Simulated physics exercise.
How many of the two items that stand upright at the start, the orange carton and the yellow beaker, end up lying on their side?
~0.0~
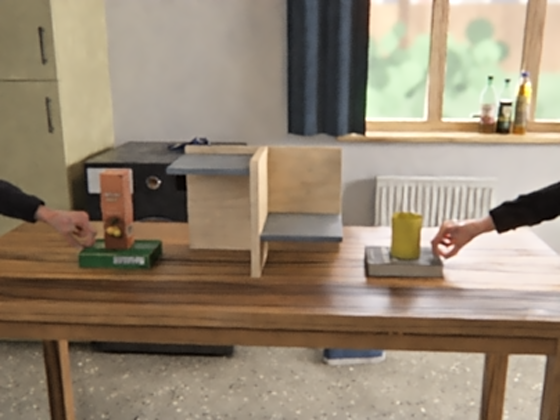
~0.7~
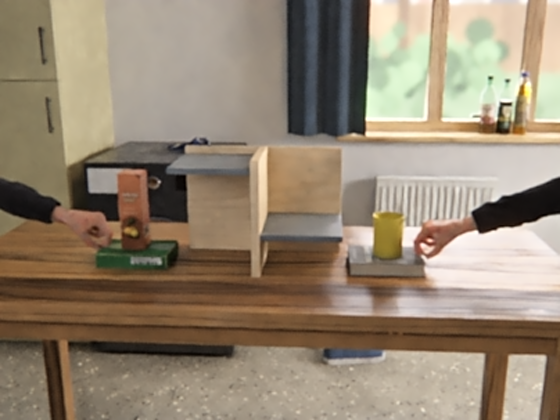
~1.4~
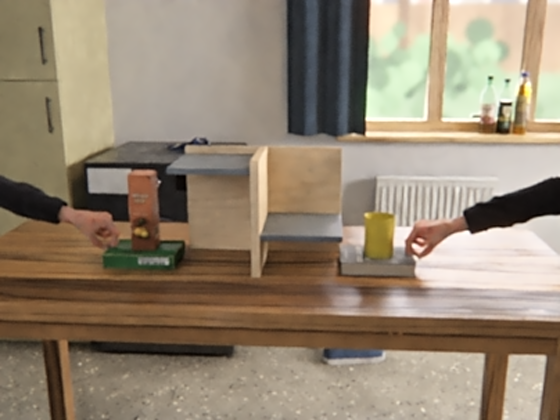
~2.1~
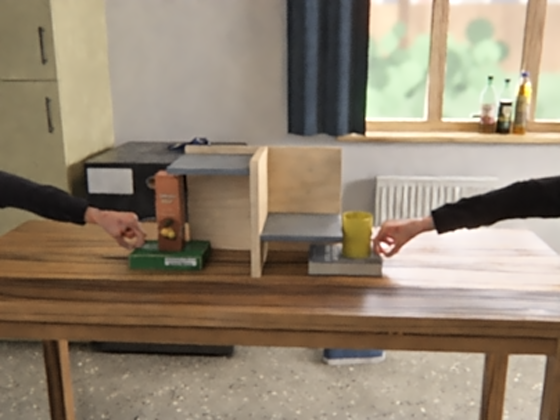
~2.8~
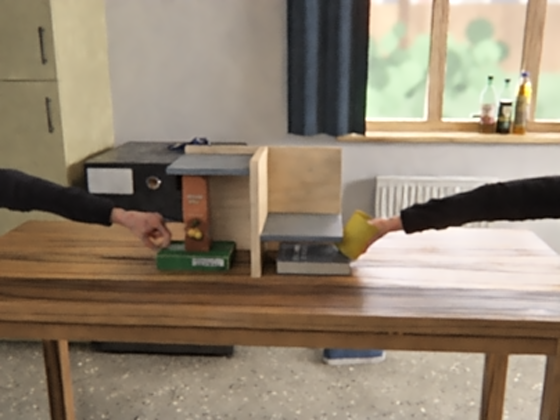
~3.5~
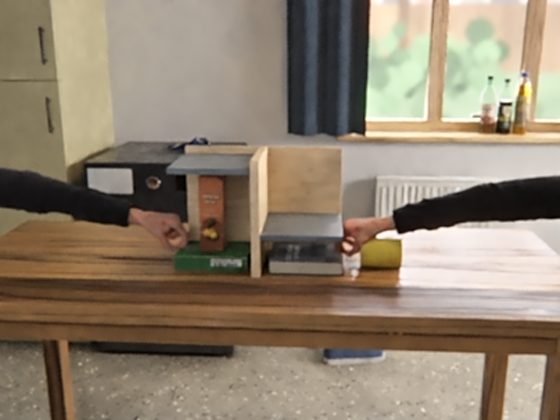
One of them does. The yellow beaker ends on its side, while the orange carton is still upright beneath the left shelf.
On a wooden table in a room with a window and dark curtain, seen from the front by a still camera, stands a wooden rack with a grey shelf on each side. At the left, an orange carton stands upright on a green box, and at the right, a yellow beaker stands on a grey book. A hand on each side pushes its load inward. The carton slides beneath the left shelf and stays upright. The beaker meets the edge of the lower right shelf, tilts back, and ends on its side while the book slides under.
